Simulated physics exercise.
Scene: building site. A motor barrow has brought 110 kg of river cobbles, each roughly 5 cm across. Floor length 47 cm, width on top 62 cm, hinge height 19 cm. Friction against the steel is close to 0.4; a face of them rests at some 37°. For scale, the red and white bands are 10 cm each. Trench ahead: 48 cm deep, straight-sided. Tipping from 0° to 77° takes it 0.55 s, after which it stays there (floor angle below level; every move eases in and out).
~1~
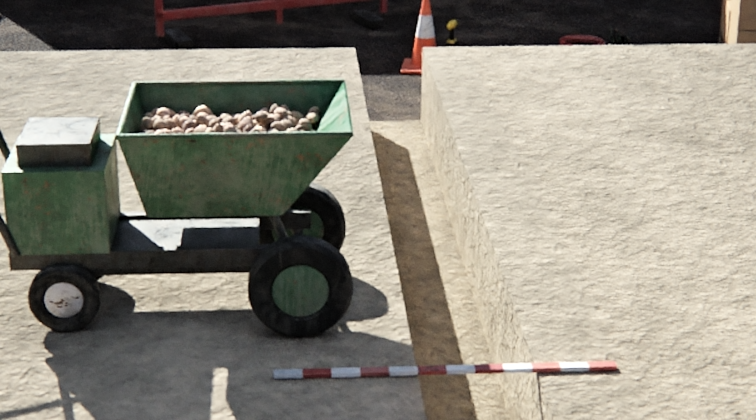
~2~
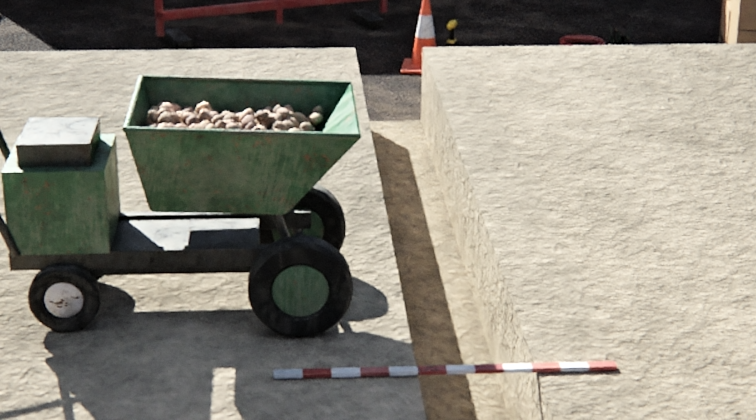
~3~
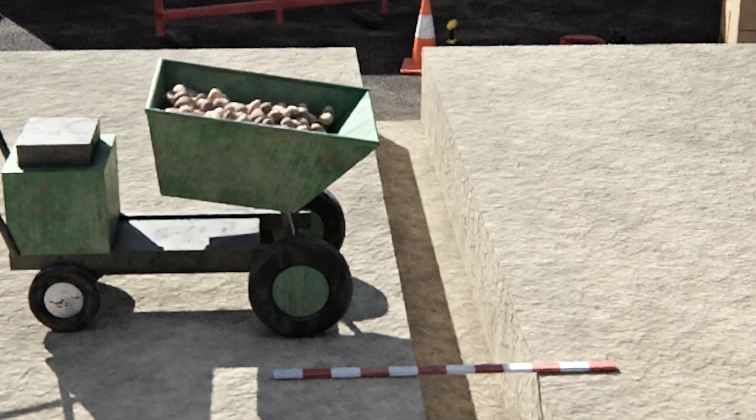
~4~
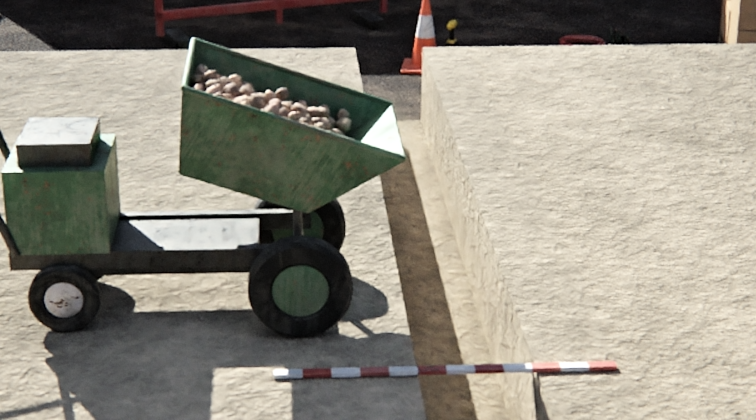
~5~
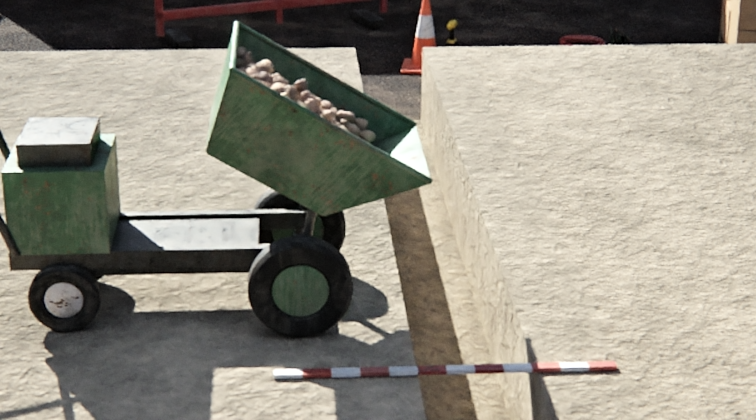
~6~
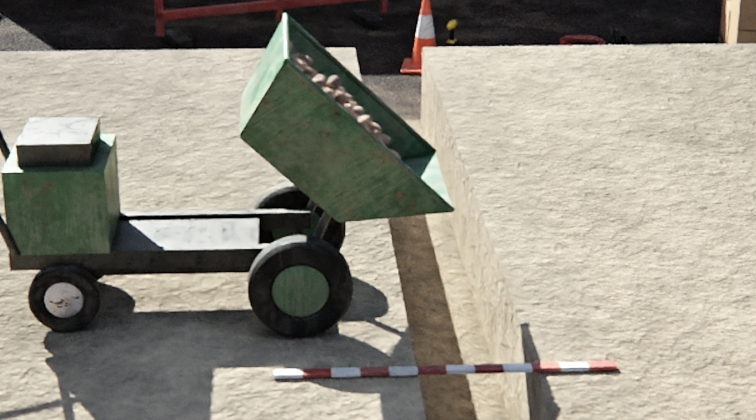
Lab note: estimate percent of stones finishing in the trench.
Approx. 33 %.
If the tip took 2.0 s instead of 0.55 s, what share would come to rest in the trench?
It would be near 65 per cent.
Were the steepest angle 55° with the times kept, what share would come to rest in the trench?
In that case some 20 per cent.
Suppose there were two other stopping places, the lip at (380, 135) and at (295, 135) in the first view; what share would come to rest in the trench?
First some 15, then 80 per cent.
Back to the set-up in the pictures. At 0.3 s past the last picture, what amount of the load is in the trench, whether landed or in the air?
Roughly 15 percent of the load.
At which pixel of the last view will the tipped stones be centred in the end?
Their middle is at about (566, 290).
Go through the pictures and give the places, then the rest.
In the first frame, the skip is at 0°, its lip at (352, 134); the top of the load is at (217, 121).
The second frame shows lip at (360, 136), floor tilted 3°, highest stones at (195, 118).
In the third frame, the skip is at 9°, its lip at (379, 144); the top of the load is at (196, 101).
In the fourth frame, the skip is at 19°, its lip at (405, 159); the top of the load is at (212, 83).
In the fifth frame, the skip is at 31°, its lip at (432, 182); the top of the load is at (245, 66).
The sixth frame shows lip at (453, 211), floor tilted 44°, highest stones at (288, 57).
Then, 0.1 s after the last picture the floor is at 65°, 100 % in the skip; the foremost stones are at (438, 213).
Then, 0.3 s after the last picture the floor is at 77°, 53 % in the skip, 16 % in the trench, 31 % past the trench; the foremost stones are at (572, 287).
Then, 0.7 s after the last picture the floor is at 77°, 2 % in the skip, 30 % in the trench, 68 % past the trench; the foremost stones are past the picture's edge.
Then, 2.7 s after the last picture the floor is at 77°, 0 % in the skip, 33 % in the trench, 67 % past the trench; the foremost stones are past the picture's edge.
